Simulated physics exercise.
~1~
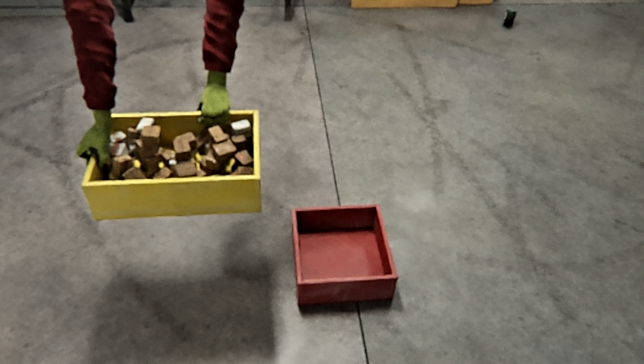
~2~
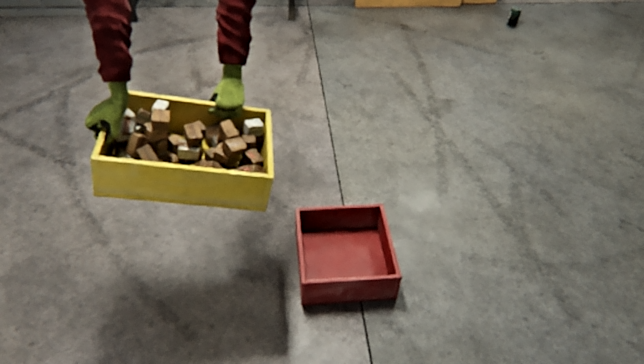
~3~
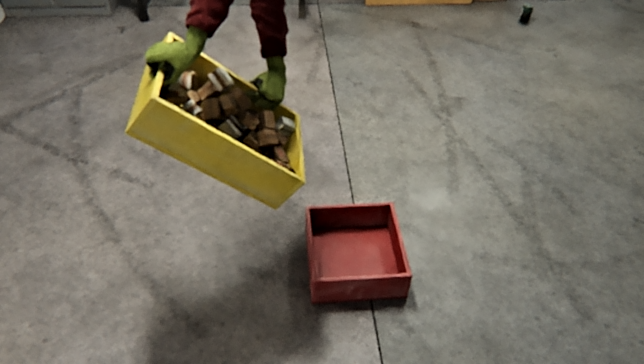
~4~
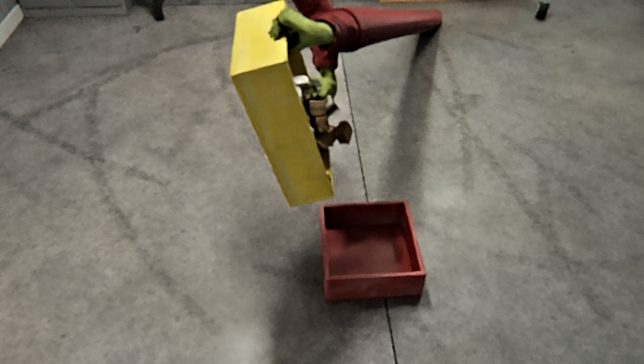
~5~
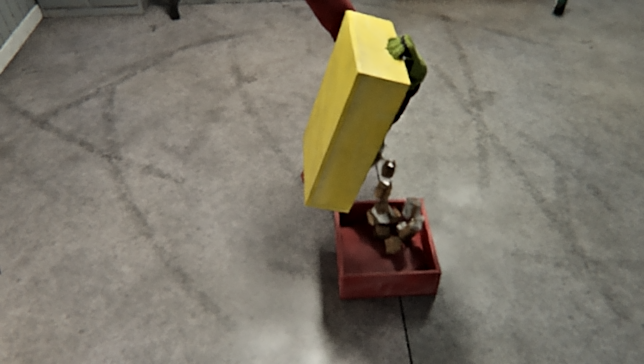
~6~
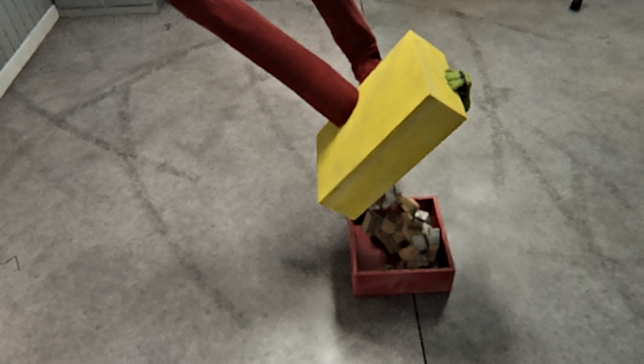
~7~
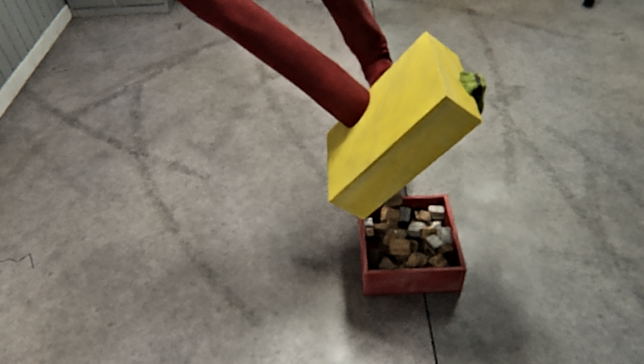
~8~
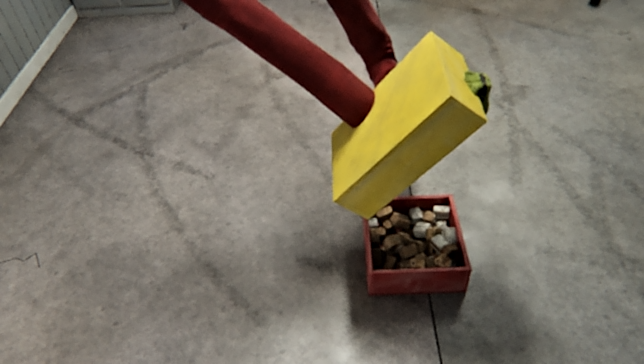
The clip shows green-gloved hands in red sleeves lifting a yellow crate of small brown and white blocks, moving it right and tipping it steeply over a red carton on a concrete floor. The blocks tumble into the carton, and the crate stays tilted above it.
